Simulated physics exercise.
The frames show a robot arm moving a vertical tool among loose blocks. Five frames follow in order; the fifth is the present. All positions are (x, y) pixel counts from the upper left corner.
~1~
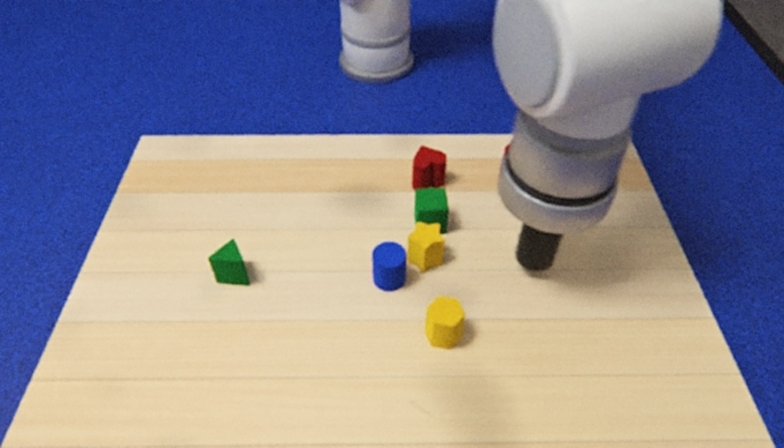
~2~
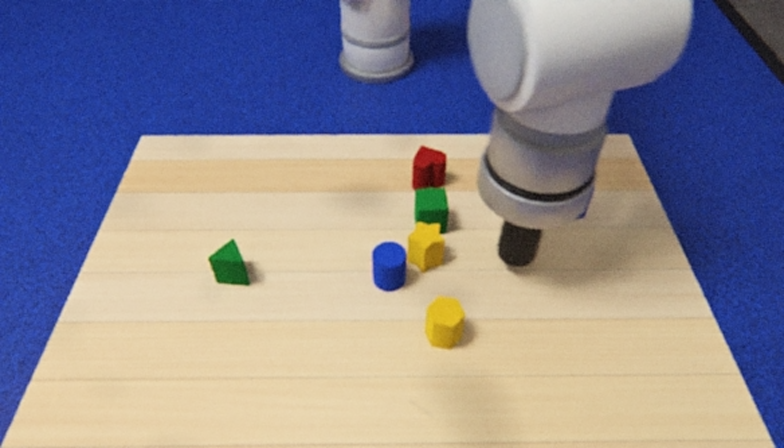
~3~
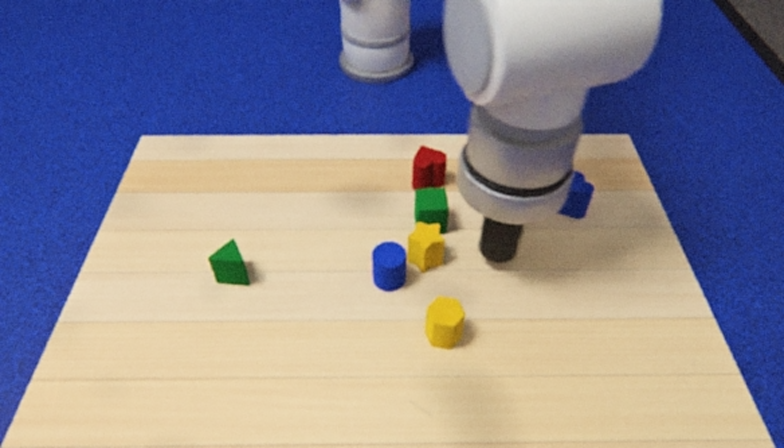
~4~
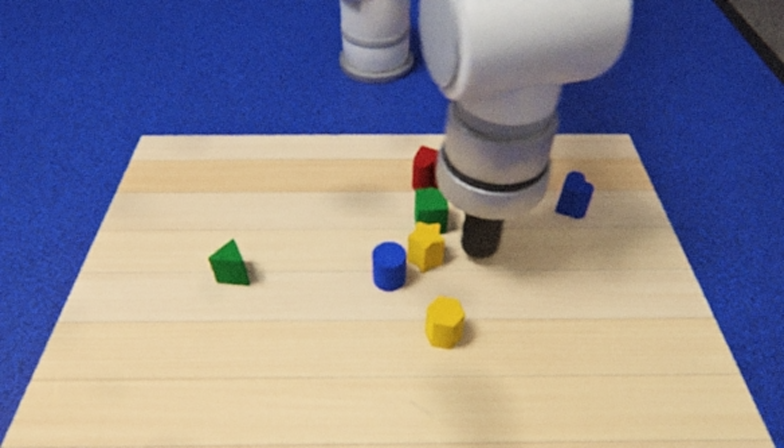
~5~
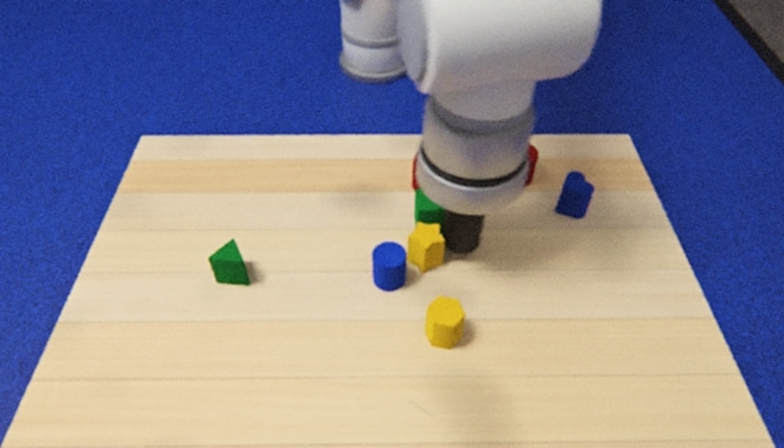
A white and grey robot arm with a dark vertical tip reaches over a pale wooden board on a blue surface, seen from above at an angle. Red, green, yellow and blue blocks sit near the middle, with a green triangular block alone at left. The arm slides steadily left toward the central blocks, uncovering a blue block at right, while the blocks and camera stay still.
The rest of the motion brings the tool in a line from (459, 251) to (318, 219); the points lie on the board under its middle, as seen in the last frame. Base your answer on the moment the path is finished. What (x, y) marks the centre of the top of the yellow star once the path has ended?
In the picture, it is at (377, 230).
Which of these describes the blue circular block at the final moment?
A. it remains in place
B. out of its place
The correct letter is B.
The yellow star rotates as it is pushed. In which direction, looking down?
If we look at it from overhead, the yellow star pivots counter-clockwise.
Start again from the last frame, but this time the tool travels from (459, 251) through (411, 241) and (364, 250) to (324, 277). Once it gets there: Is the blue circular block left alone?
I believe not.
On the path given first. One third of the way, tool at (410, 229); blue circular block at (379, 258); yellow star at (390, 233), turned 40° anticlockwise; green square piece at (425, 191), turned 15° clockwise.
Two thirds of the way, tool at (362, 218); blue circular block at (377, 259); yellow star at (377, 230), turned 85° anticlockwise; green square piece at (424, 191), turned 20° clockwise.
At the end, tool at (316, 208); blue circular block at (377, 259); yellow star at (377, 230), turned 85° anticlockwise; red heart unmoved; green square piece at (424, 191), turned 20° clockwise.
